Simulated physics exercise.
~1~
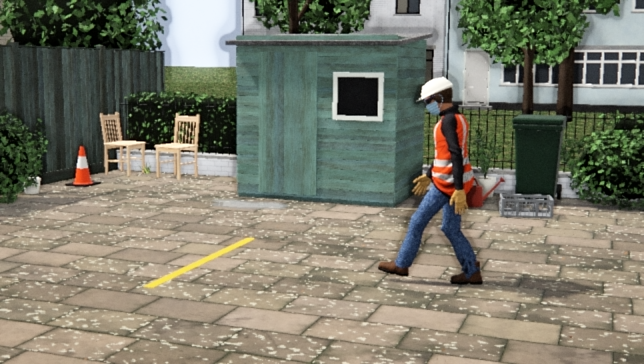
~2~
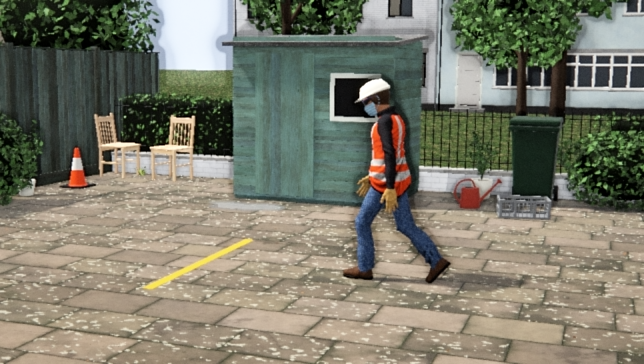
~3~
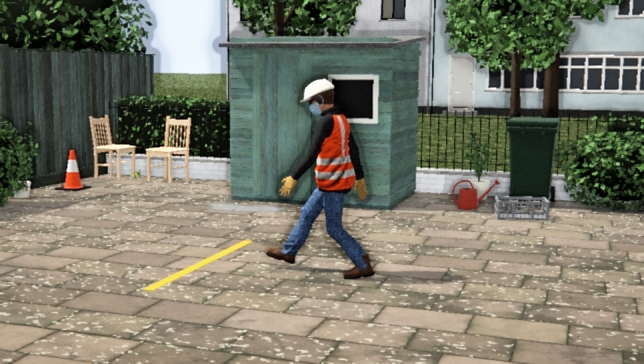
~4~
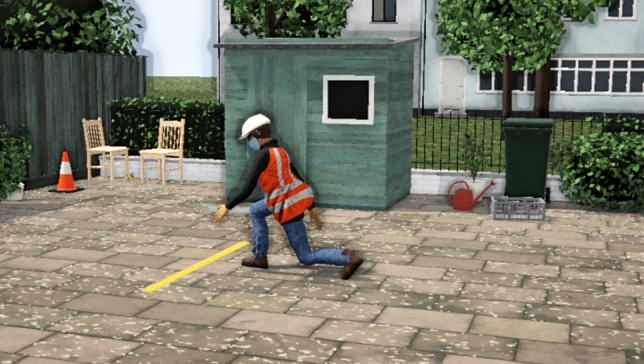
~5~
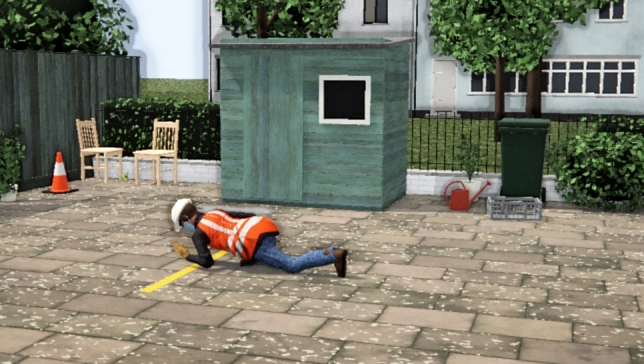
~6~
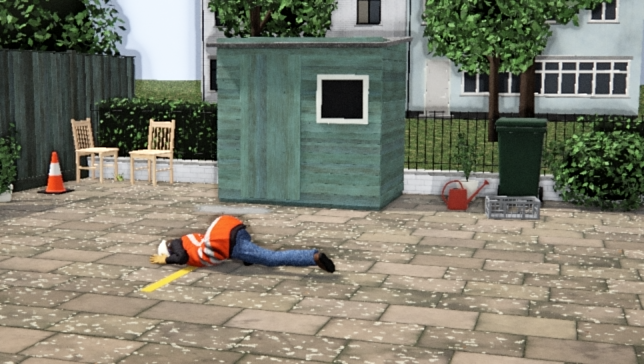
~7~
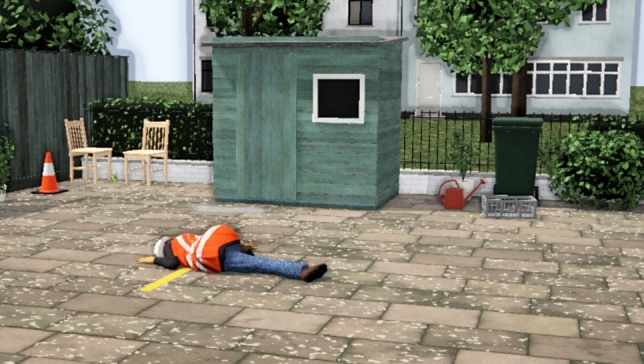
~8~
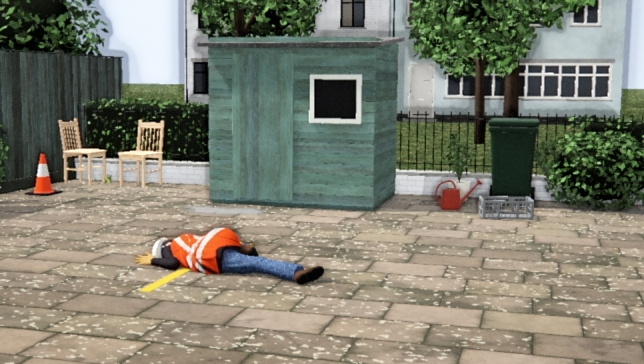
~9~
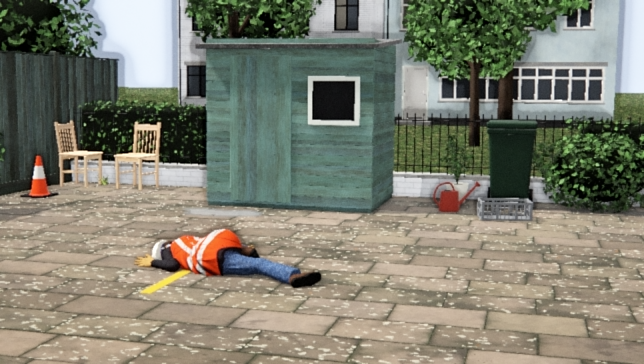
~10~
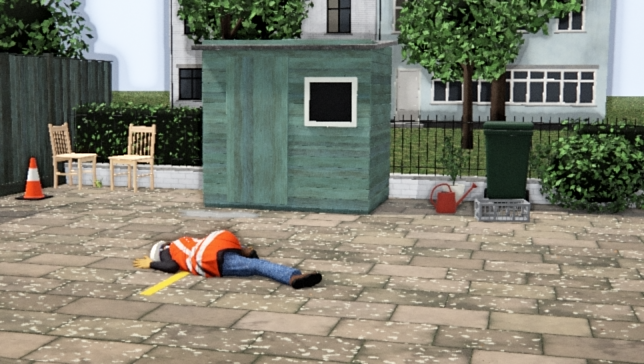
On a paved yard with a green shed, two wooden chairs, a traffic cone and a dark bin, a person in a white hard hat, face mask, orange vest and jeans walks left toward a yellow strip on the ground. Just before reaching it, the walker's knees buckle and the body sinks forward. The torso drops low and the head passes over the strip as the legs trail behind to the right. The person then slumps flat onto the paving and lies still, head beyond the yellow strip and hips short of it.
